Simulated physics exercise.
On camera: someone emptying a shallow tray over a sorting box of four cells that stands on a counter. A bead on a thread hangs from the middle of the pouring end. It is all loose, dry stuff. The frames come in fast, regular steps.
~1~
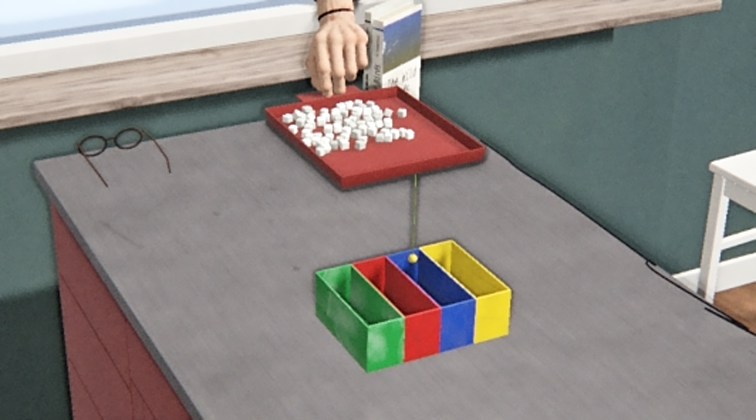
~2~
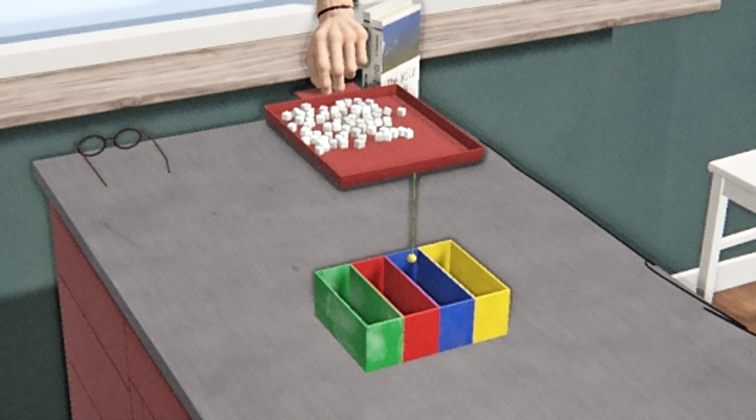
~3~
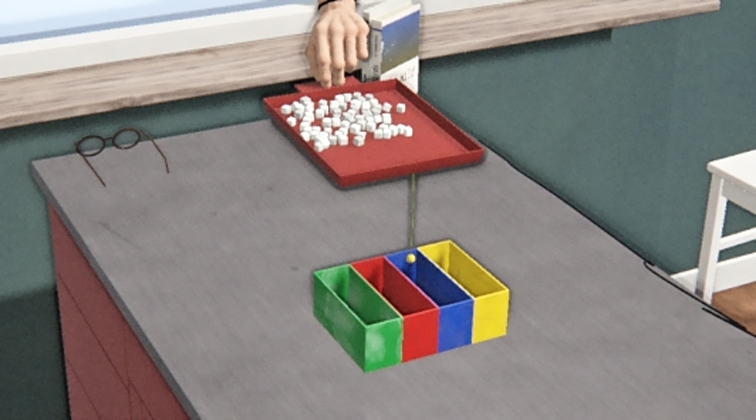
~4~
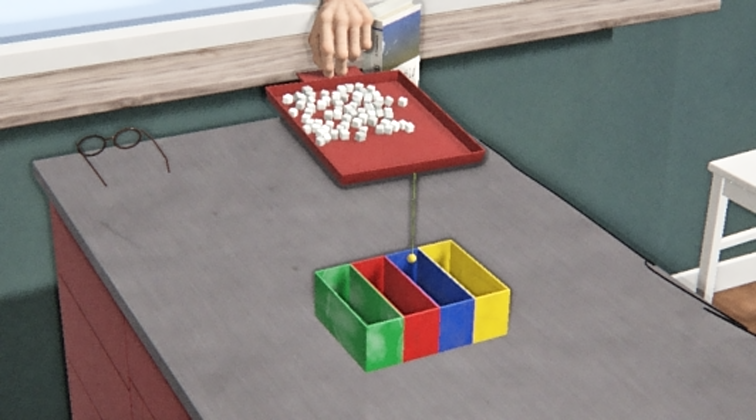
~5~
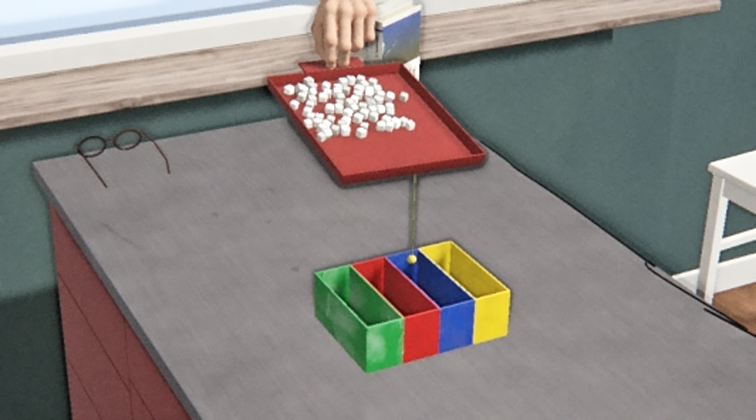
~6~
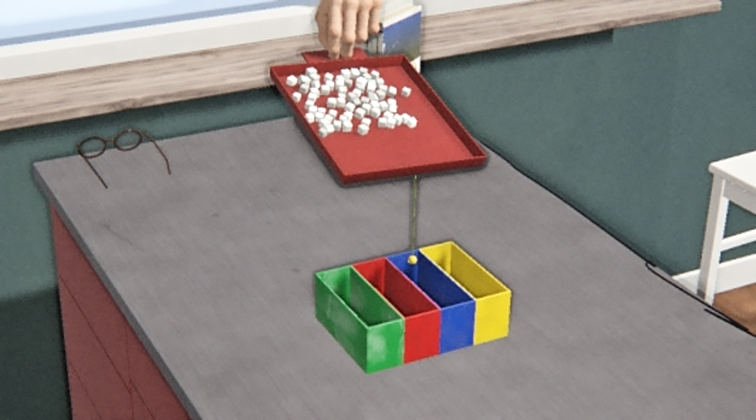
The clip opens with a hand at the back of a shallow red tray of small white cubes, held nearly level above a green, red, blue and yellow sorting box. The hand gradually raises the back edge, tilting the tray toward its front right corner, while the cubes stay clustered toward the back and the hanging bead barely moves.
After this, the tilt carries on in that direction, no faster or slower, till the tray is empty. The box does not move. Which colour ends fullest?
Most goes to the yellow cell.
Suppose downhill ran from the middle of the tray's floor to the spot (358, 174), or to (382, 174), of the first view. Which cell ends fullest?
One: Green. Two: Green.
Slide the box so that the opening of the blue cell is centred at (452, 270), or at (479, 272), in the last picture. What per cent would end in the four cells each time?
The first gives 90 %, the second 100 %.
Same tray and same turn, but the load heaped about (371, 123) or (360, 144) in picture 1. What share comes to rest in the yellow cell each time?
In turn 40 and 30 in a hundred.
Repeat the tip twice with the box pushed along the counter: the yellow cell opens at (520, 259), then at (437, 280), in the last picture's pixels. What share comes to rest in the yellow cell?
The first gives 0 %, the second 30 %.
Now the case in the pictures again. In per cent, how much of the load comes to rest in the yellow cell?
About 40 per cent.
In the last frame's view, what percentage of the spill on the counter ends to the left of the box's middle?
It comes to 10 per cent or so.
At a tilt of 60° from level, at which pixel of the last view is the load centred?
At about (440, 154).
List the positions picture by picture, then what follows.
Corners of the pouring end (343, 175) and (482, 147), level; middle of the load (348, 123), sugar cubes; bead on its thread (412, 259); green cell (386, 341); red cell (422, 331); blue cell (457, 321); yellow cell (492, 312), in the first picture.
Corners of the pouring end (342, 175) and (482, 147), level; middle of the load (347, 122), in the second picture.
Corners of the pouring end (342, 175) and (481, 149), tipped barely, lowest at the right corner; middle of the load (347, 117), in the third picture.
Corners of the pouring end (343, 173) and (482, 150), tipped a little, lowest at the right corner; middle of the load (348, 110), in the fourth picture.
Corners of the pouring end (344, 173) and (483, 153), tipped a little, lowest at the right corner; middle of the load (350, 104), in the fifth picture.
Corners of the pouring end (346, 173) and (484, 155), tipped clearly, lowest at the right corner; middle of the load (352, 97); green cell (385, 342); red cell (422, 332); blue cell (457, 323); yellow cell (492, 314), in the sixth picture.
Just after the last frame, tray tipped steeply; the larger part on the tray; about a tenth falling or outside the box.
A moment on, tray tipped right over; the larger part on the tray; about a tenth in the yellow cell; just a few in the red cell; about a tenth falling or outside the box.
Further on, tray tipped past a quarter turn; roughly a third in the yellow cell; roughly a quarter in the blue cell; about a tenth in the red cell; roughly a third falling or outside the box.
When it is over, tray tipped past a quarter turn; roughly a third in the yellow cell; roughly a quarter in the blue cell; about a tenth in the red cell; not one in the green cell; roughly a third outside the box.
